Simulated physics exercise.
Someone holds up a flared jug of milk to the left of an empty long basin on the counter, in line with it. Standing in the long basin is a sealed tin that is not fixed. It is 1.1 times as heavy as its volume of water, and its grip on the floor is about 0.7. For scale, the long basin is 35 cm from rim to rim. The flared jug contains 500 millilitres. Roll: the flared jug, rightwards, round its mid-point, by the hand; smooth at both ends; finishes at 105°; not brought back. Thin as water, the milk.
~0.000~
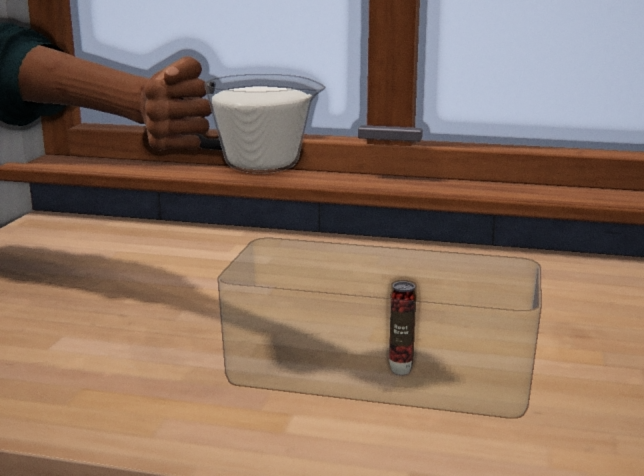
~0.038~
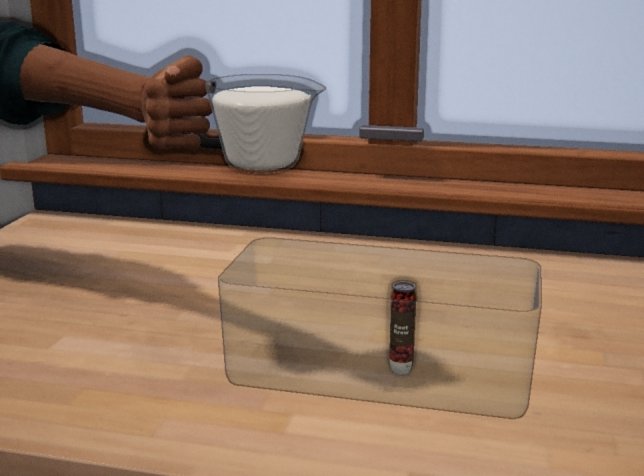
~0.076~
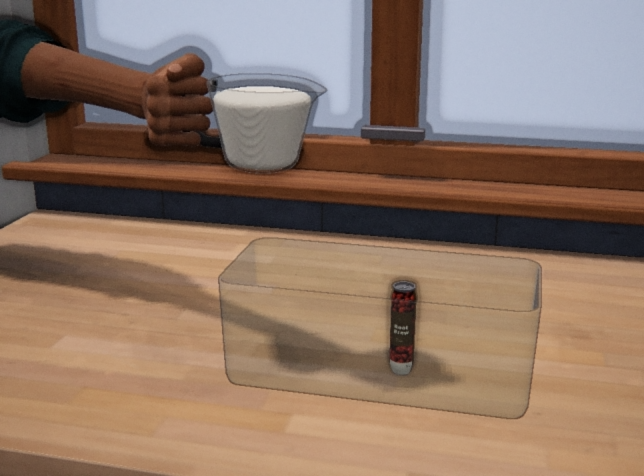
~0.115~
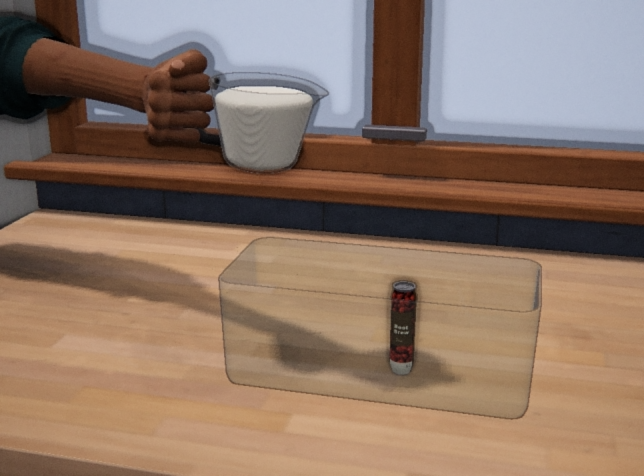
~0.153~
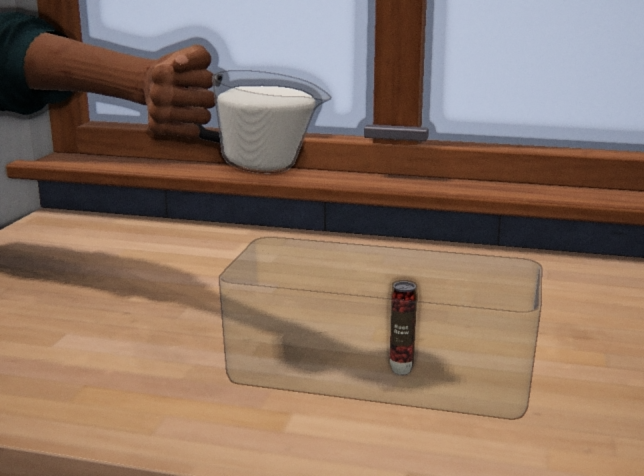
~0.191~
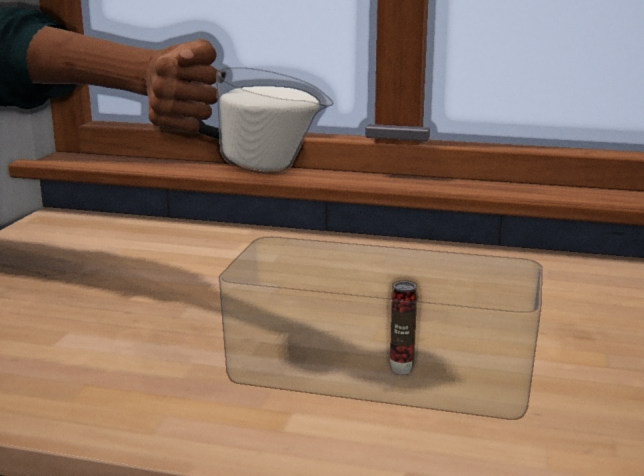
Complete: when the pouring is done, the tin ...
... has gone over.
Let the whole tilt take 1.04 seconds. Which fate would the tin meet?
After the tilt, the tin has tipped over.
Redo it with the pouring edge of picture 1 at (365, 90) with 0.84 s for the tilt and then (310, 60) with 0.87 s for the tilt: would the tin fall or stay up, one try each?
Trial 1 - tin tips; trial 2 - tin tips.
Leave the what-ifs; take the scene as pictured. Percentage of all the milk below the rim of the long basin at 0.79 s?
About 80 per cent.
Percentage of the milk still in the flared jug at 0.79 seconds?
Some 6 per cent.
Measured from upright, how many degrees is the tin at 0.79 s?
The tilt is near 20°.
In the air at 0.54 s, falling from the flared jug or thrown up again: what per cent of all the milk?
Around 34 in a hundred.
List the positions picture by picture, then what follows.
In the first frame, it leans 0°; its right rim is at (325, 87); the milk meets the walls at (216, 92) and (311, 97); the long basin's rim runs from (236, 260) to (540, 286); the tin's top is at (404, 290).
In the second frame, it leans 1°; its right rim is at (326, 88); the milk meets the walls at (217, 93) and (311, 97).
In the third frame, it leans 2°; its right rim is at (327, 90); the milk meets the walls at (218, 91) and (312, 98).
In the fourth frame, it leans 5°; its right rim is at (329, 93); the milk meets the walls at (220, 91) and (313, 99).
In the fifth frame, it leans 8°; its right rim is at (331, 98); the milk meets the walls at (223, 91) and (316, 100).
In the sixth frame, it leans 13°; its right rim is at (333, 104); the milk meets the walls at (225, 92) and (321, 103).
After 0.54 s the tilt is 75° and 56 per cent is still to pour; the tin stands where it began.
After 0.79 s the tilt is 104° and 6 per cent is still to pour; the tin leans 18°.
After 1.05 s the tilt is 105° and 0 per cent is still to pour; the tin lies on its side.
After 1.34 s the tilt is 105° and 0 per cent is still to pour; the tin lies on its side.
In the end the tin lies on its side.
